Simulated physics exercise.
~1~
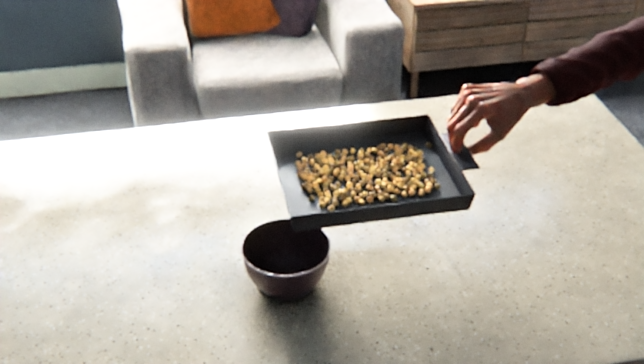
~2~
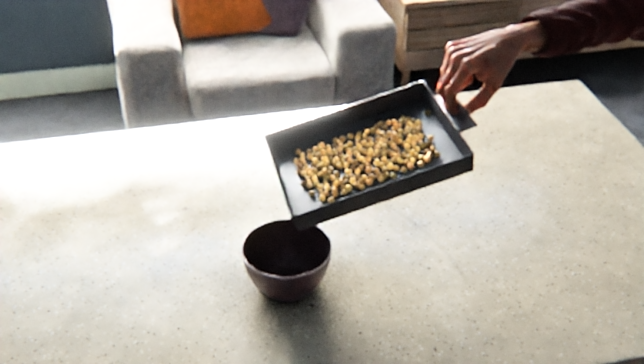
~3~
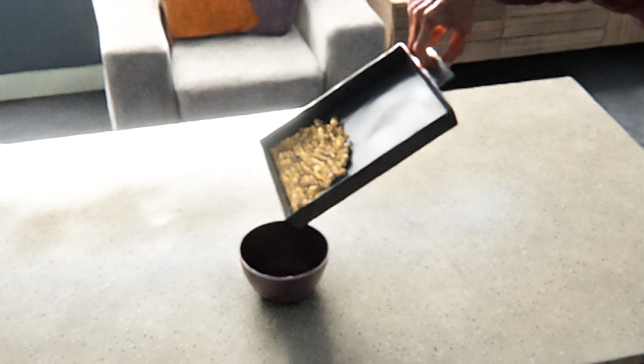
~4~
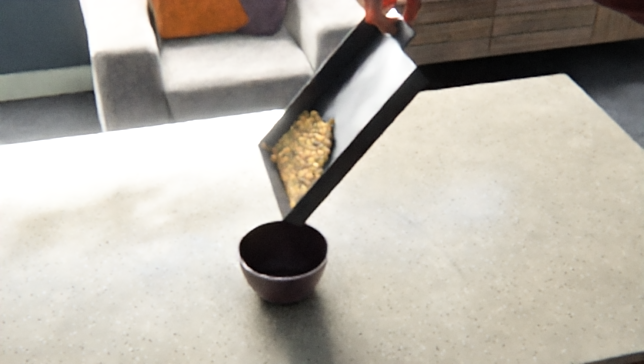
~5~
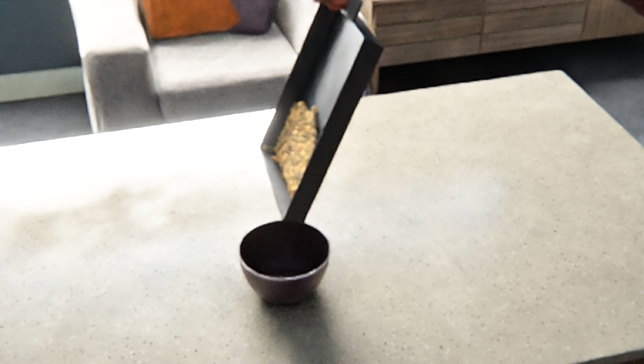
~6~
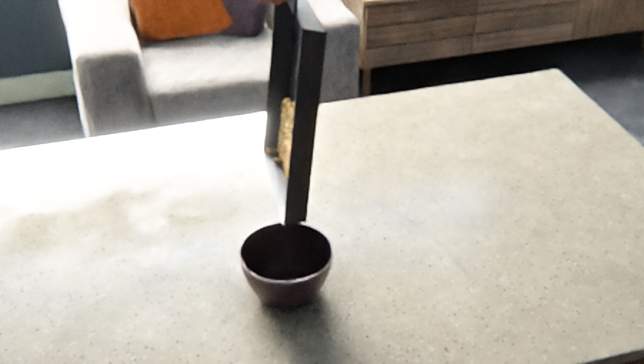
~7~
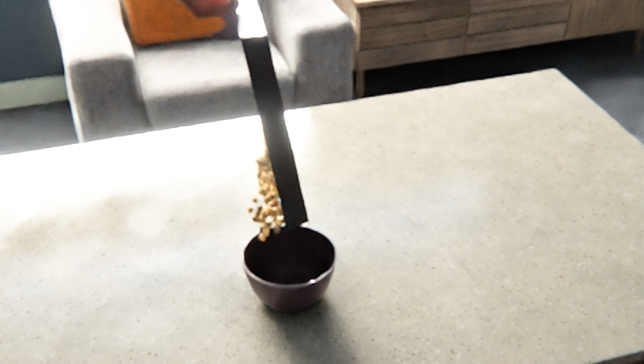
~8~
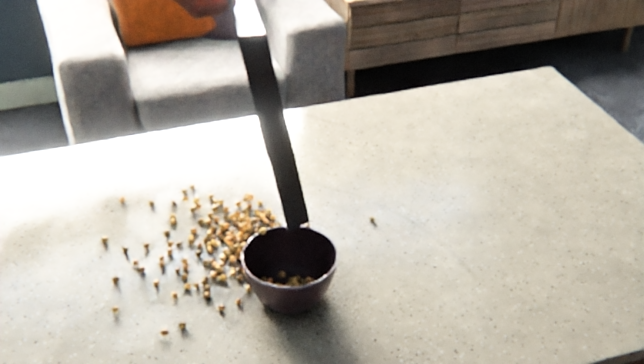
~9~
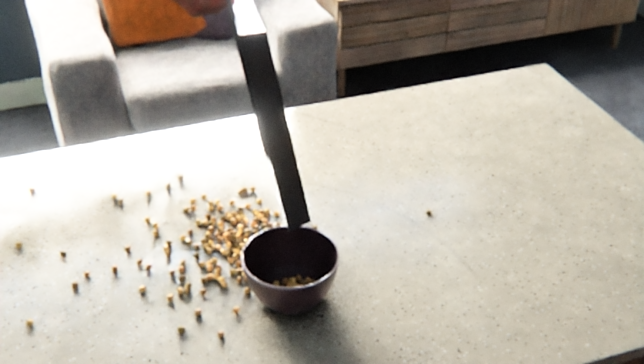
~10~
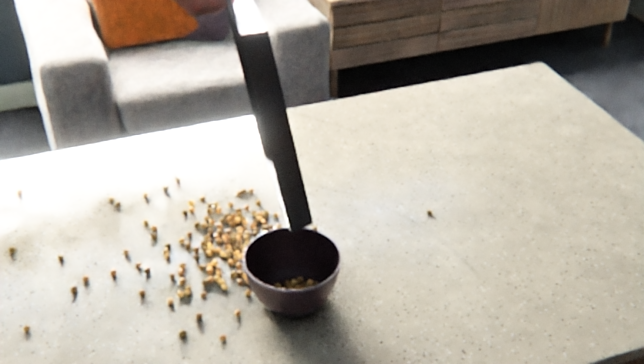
On a pale tabletop in a living room, a hand steadily tips a dark tray of dried chickpeas past upright above a small dark bowl. The chickpeas slide out late in a rush, a few landing in the bowl while most scatter to its left and lie still on the table.
